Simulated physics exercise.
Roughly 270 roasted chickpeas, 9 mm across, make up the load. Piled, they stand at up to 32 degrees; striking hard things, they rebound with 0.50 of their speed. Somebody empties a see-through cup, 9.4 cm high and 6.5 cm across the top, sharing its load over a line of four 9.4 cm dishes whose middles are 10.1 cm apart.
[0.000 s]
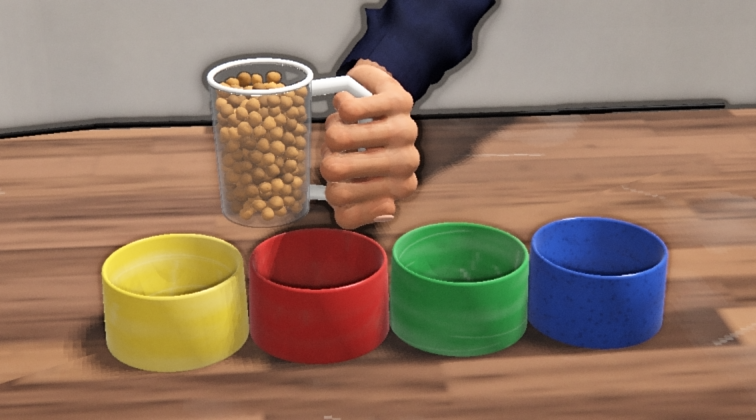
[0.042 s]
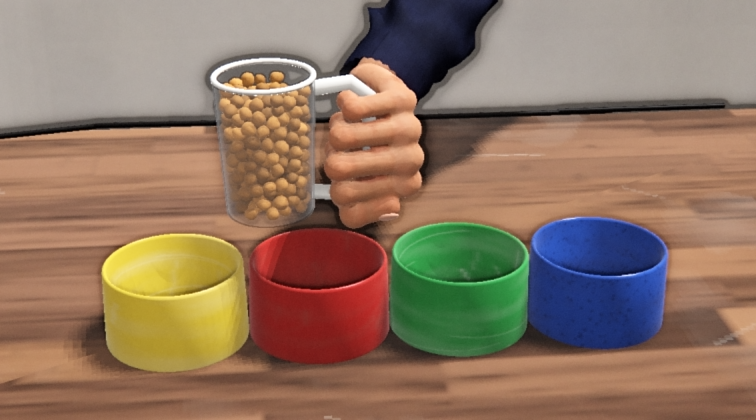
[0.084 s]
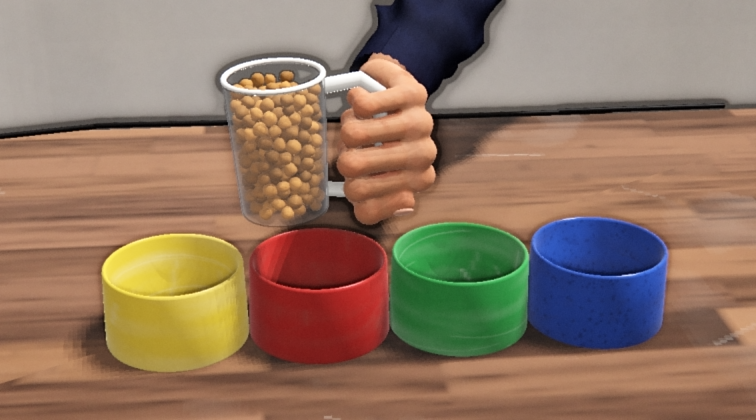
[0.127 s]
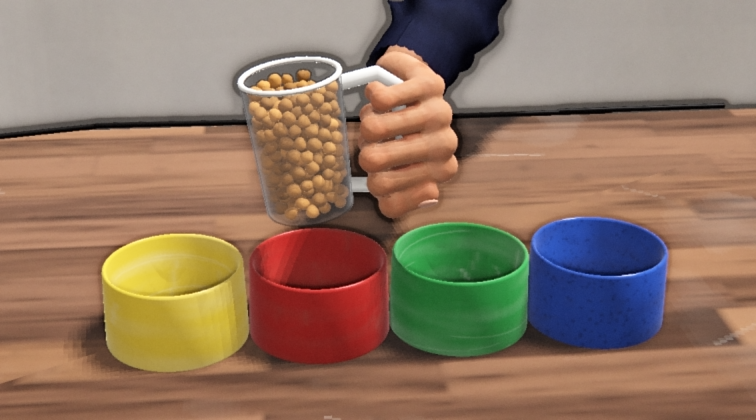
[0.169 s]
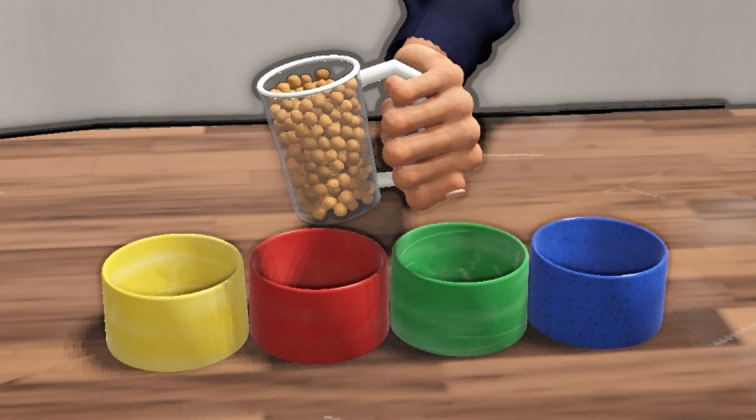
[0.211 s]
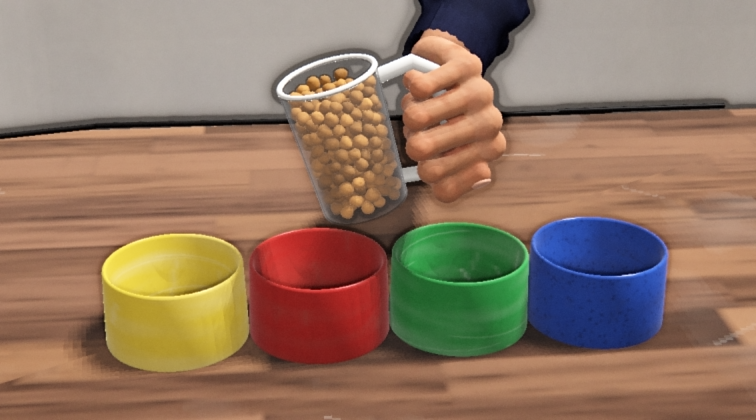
On a wooden surface, a hand holds a clear cup of small round tan pieces behind a row of yellow, red, green and blue dishes, then moves it a short way right while tilting it slightly to the left.
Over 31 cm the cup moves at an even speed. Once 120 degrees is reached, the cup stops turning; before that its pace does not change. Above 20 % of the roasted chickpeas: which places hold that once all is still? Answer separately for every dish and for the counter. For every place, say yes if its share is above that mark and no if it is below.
Red: No, blue: Yes, green: No, yellow: No, counter: No.
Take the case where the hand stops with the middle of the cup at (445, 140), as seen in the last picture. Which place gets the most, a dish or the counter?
Most of it ends up at red.
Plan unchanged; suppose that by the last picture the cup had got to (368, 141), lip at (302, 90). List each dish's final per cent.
Dish by dish: Red 0 per cent, blue 100 per cent, green 0 per cent, yellow 0 per cent.
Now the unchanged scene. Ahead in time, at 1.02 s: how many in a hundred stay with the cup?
Reading: Approx. 95 %.
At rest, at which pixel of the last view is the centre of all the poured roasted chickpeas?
Somewhere near (596, 282) in the last picture.
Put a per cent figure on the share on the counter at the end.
Roughly 0 per cent.
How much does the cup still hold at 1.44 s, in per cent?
Estimate: Some 25 %.
After 0.69 s, tilt 65 degrees; cup holds 100 %.
After 1.02 s, tilt 99 degrees; cup holds 95 %, blue 5 %.
After 1.44 s, tilt 120 degrees; cup holds 25 %, blue 75 %.
In the end, at 2.1 s, red 0 %, blue 100 %, green 0 %, yellow 0 %, counter 0 %.
